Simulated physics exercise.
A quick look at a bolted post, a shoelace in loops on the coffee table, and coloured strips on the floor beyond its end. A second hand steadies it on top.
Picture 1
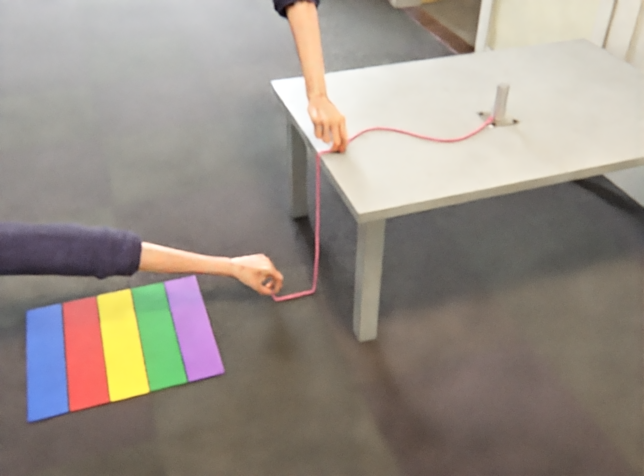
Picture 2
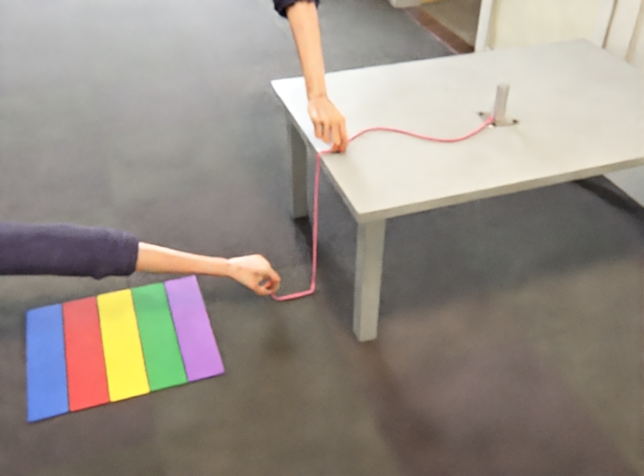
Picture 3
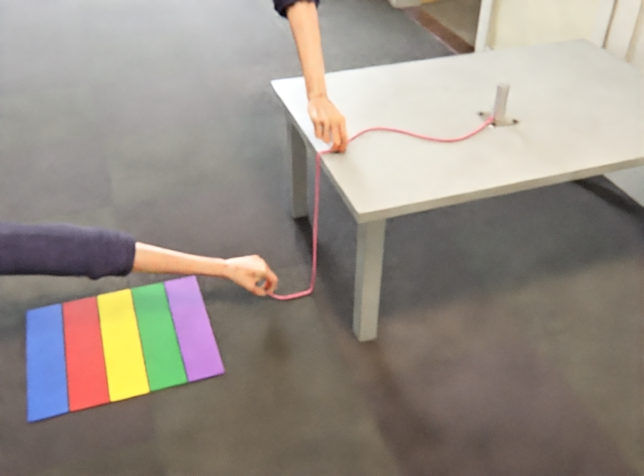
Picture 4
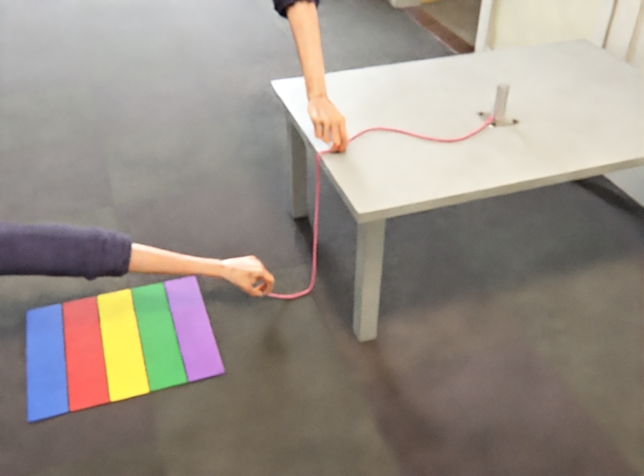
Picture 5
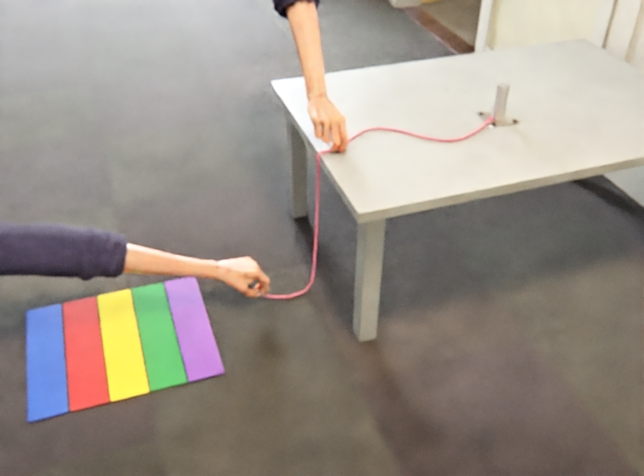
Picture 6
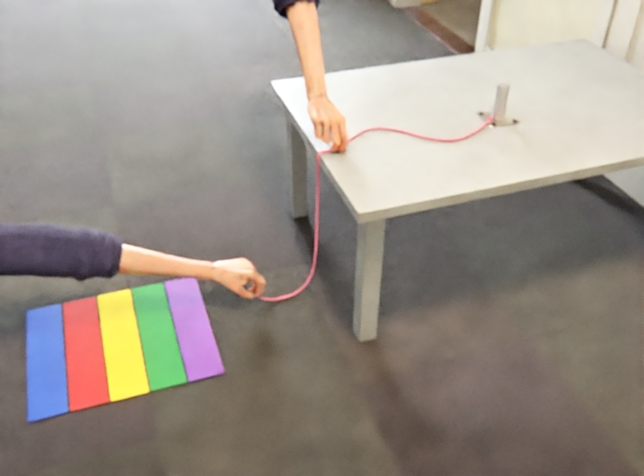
One hand holding a pink shoelace at a coffee table's edge while another slowly draws its end left near coloured strips.
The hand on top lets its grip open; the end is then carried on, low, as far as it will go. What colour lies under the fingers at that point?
Yellow.
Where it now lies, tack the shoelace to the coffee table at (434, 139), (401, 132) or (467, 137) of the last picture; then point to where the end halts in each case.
(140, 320); (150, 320); (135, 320).
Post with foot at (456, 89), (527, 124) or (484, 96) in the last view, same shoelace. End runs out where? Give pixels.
Try by try, around (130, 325), (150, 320) and (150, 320).
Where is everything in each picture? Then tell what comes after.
End (272, 291); purple (201, 357); green (165, 366); yellow (127, 376); red (88, 385); blue (48, 395), in the first frame.
End (270, 292); shoelace through (477, 131) (417, 136) (355, 137) (317, 174) (315, 232) (313, 283), in the second frame.
End (267, 292), in the third frame.
End (264, 293); shoelace through (477, 131) (417, 136) (355, 137) (318, 173) (316, 232) (312, 283), in the fourth frame.
End (259, 294), in the fifth frame.
End (255, 295); shoelace through (477, 131) (417, 136) (355, 137) (318, 173) (317, 231) (306, 284), in the sixth frame.
Soon after, end near (192, 309); over purple.
Then, end near (149, 318); over green.
At full stretch, end near (124, 324); over yellow. It gets as far as the yellow strip.
